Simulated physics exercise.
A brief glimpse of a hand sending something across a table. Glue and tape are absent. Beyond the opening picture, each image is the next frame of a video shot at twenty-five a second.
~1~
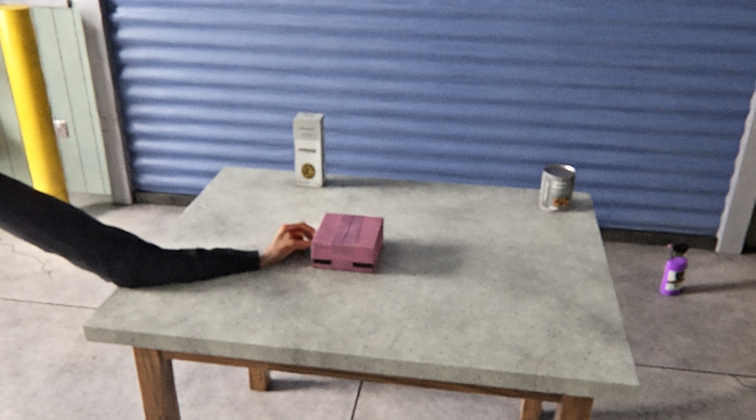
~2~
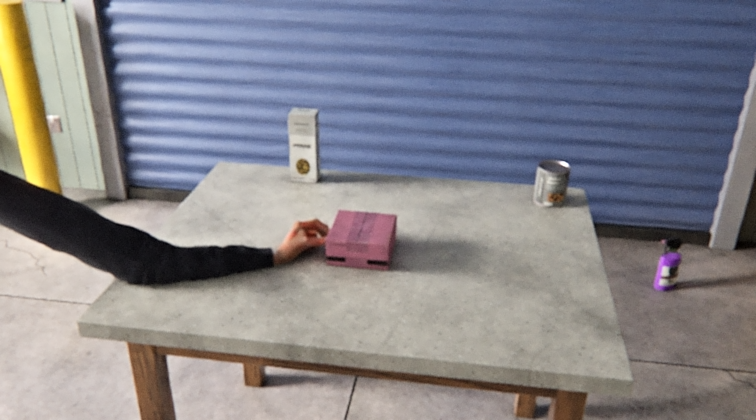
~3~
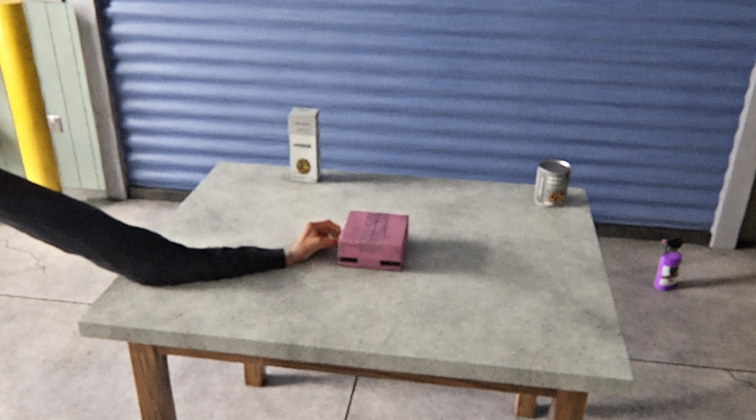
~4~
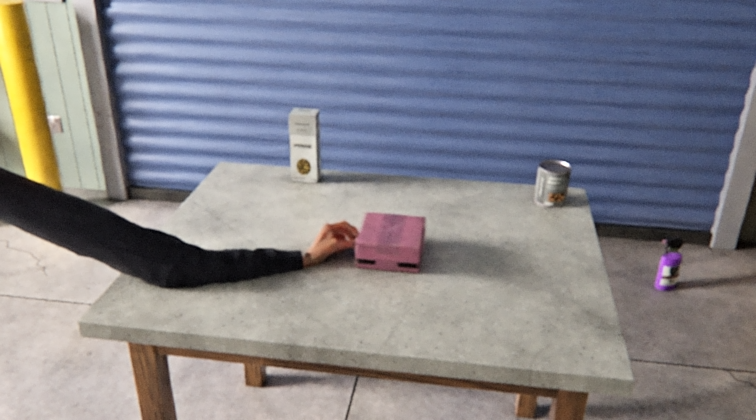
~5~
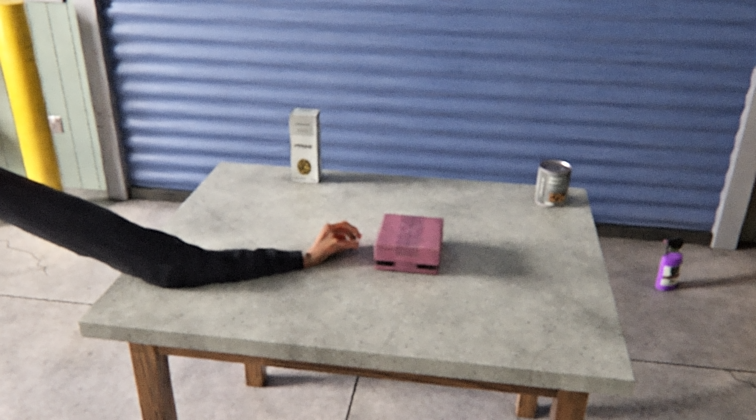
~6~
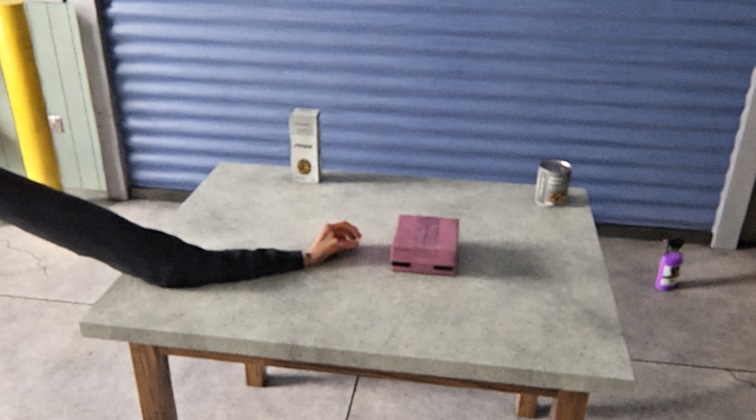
A hand pushing a pink box rightward across a gray table, then staying back as the box slides a little farther right.
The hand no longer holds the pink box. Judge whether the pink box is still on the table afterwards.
See, the table still has it at the end.
Then, 0.10 s past the last view, pink box displaced about its own width near (455, 247).
Then, 0.20 s past the last view, pink box displaced about its own width near (470, 248).
Finally, moved from the start, pink box. Final places as the last picture's camera would see them, pink box near (473, 248).
